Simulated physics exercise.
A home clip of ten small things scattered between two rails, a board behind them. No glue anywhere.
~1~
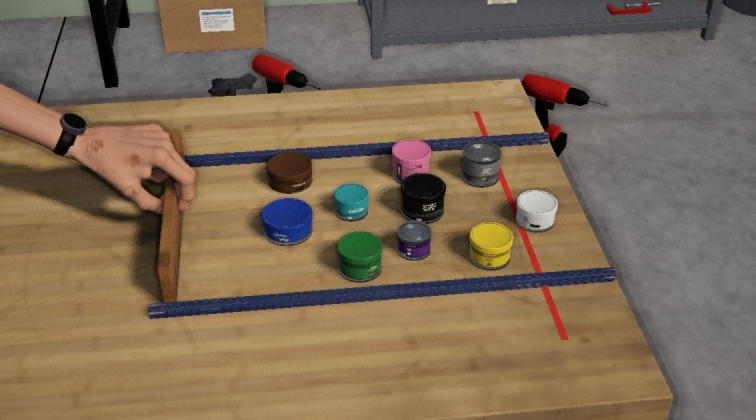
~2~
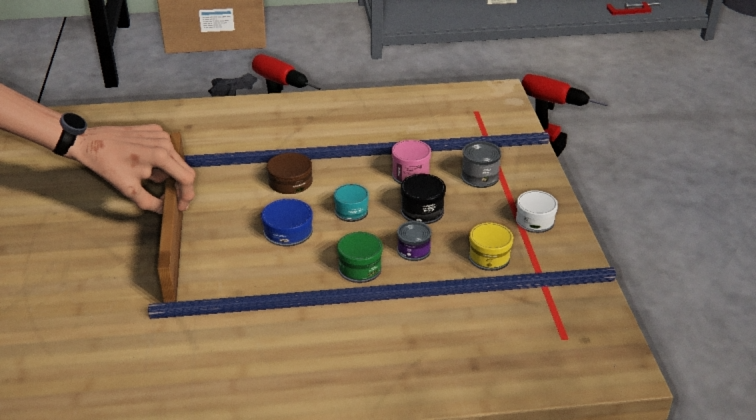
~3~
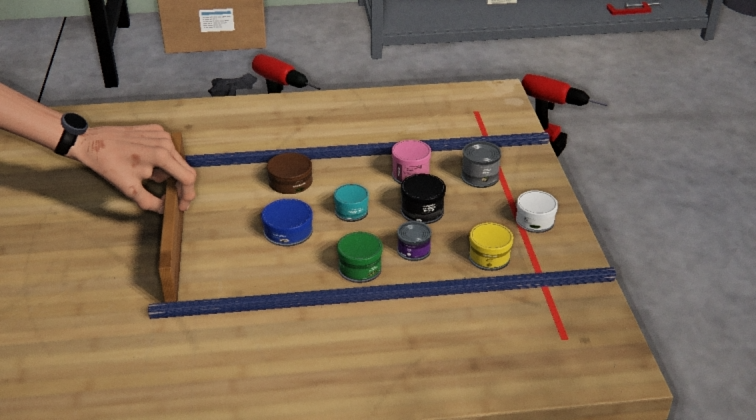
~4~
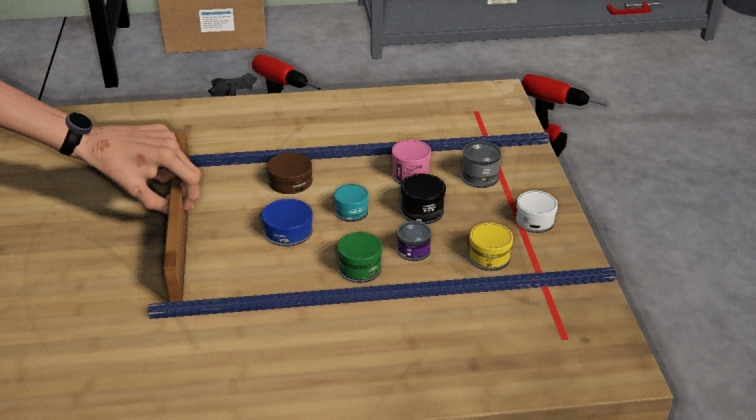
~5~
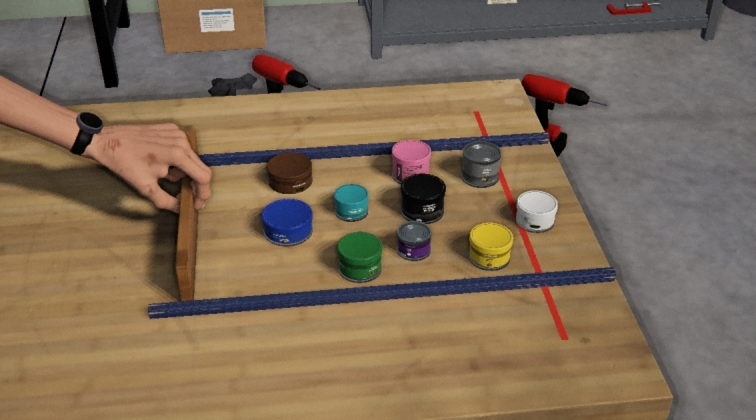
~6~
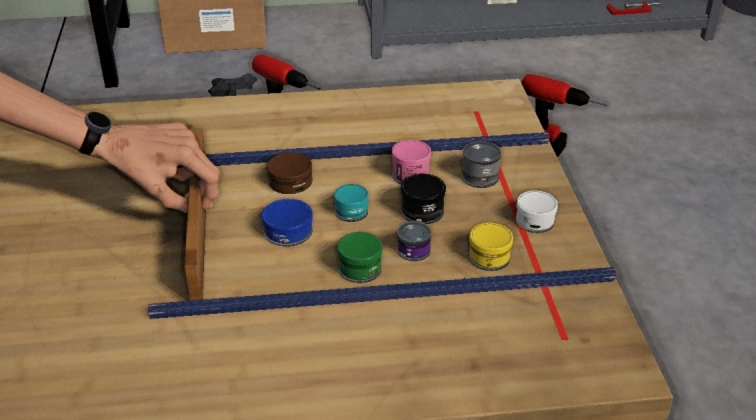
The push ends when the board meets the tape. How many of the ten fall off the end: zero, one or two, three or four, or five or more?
Here the number that fall off is one or two.
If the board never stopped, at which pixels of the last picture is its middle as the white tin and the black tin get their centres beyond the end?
Its middle is around (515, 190) and around (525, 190).
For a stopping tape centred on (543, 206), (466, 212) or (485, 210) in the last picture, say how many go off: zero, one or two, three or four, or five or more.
In that order: At least five; no fall at all; none.
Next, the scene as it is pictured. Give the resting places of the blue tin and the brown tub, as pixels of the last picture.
About (542, 209), and the other about (516, 151).
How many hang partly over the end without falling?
Overhanging: 4.
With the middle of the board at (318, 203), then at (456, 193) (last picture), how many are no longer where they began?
The counts are 3 and 9.
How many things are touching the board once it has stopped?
In contact: 4.
Soon after, none off yet; white tin at rest near (536, 212); grey tin at rest near (481, 164); yellow pot at rest near (490, 247).
At rest, the number that fall off is one or two; fallen, grey tin.
